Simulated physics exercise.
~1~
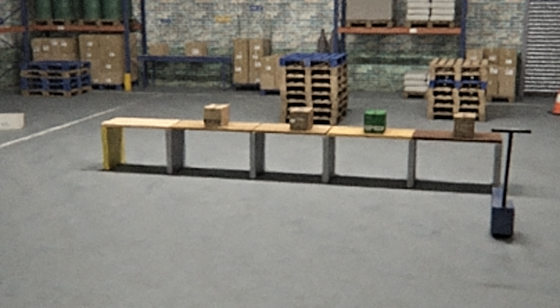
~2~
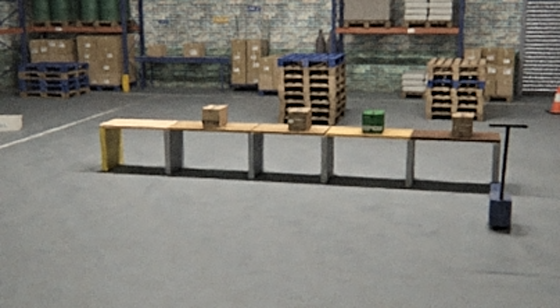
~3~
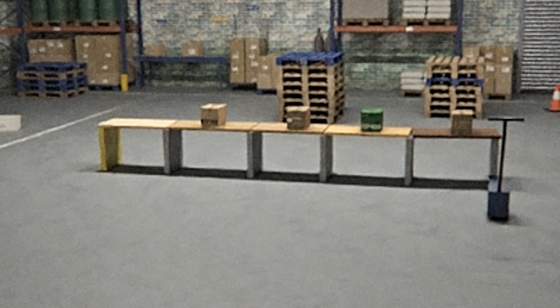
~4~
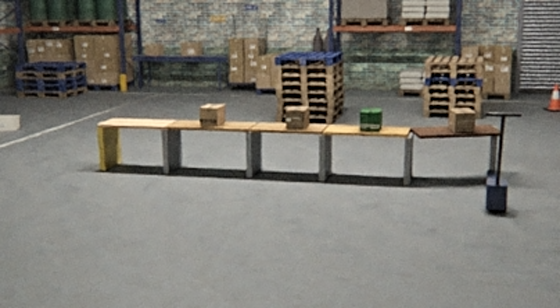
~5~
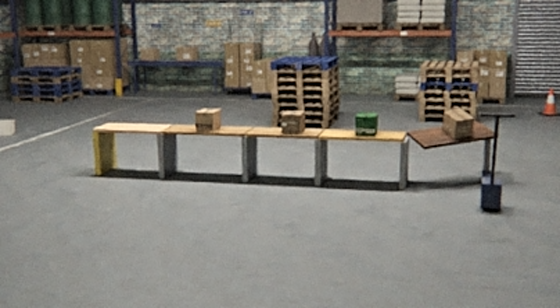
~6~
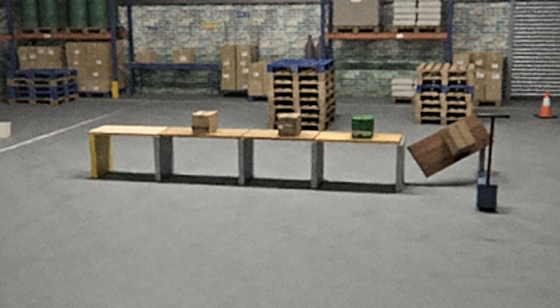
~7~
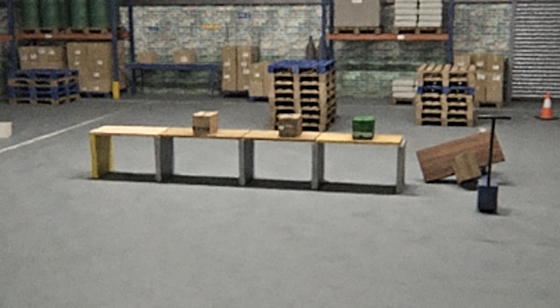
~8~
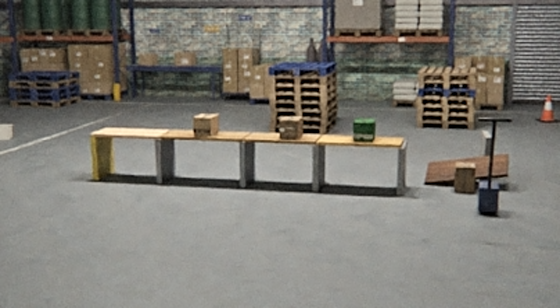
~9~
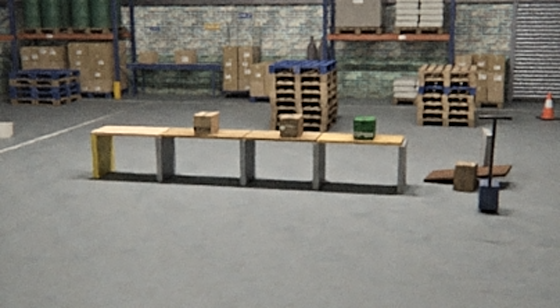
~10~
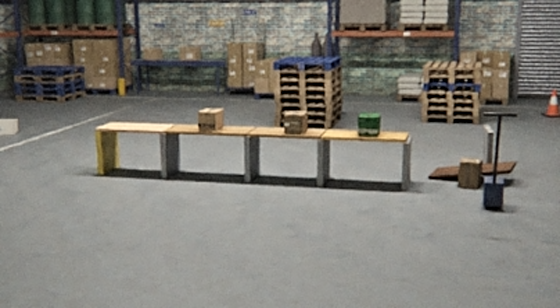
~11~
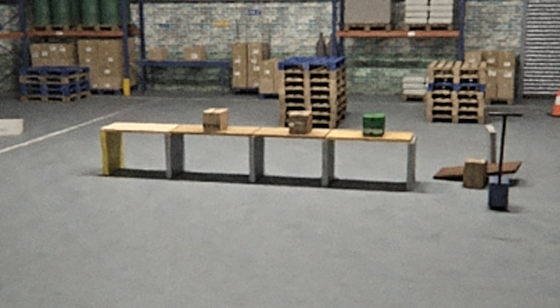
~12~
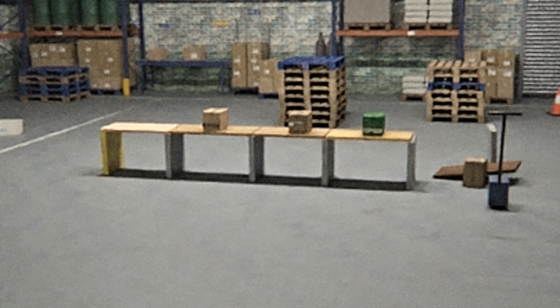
A long, low row of wooden boards on grey uprights, with a yellow one at the left end, stands on a warehouse floor, seen from the front by a slightly swaying camera. Three brown cartons and a green one sit along the top, with pallets and stacked racks behind. A dark blue floor jack at the right end shifts slightly, and the darker end board tilts up on its right side. The board and its carton tip steeply leftward and drop to the floor. They settle beside the jack, while the other four spans stay standing with their cartons.
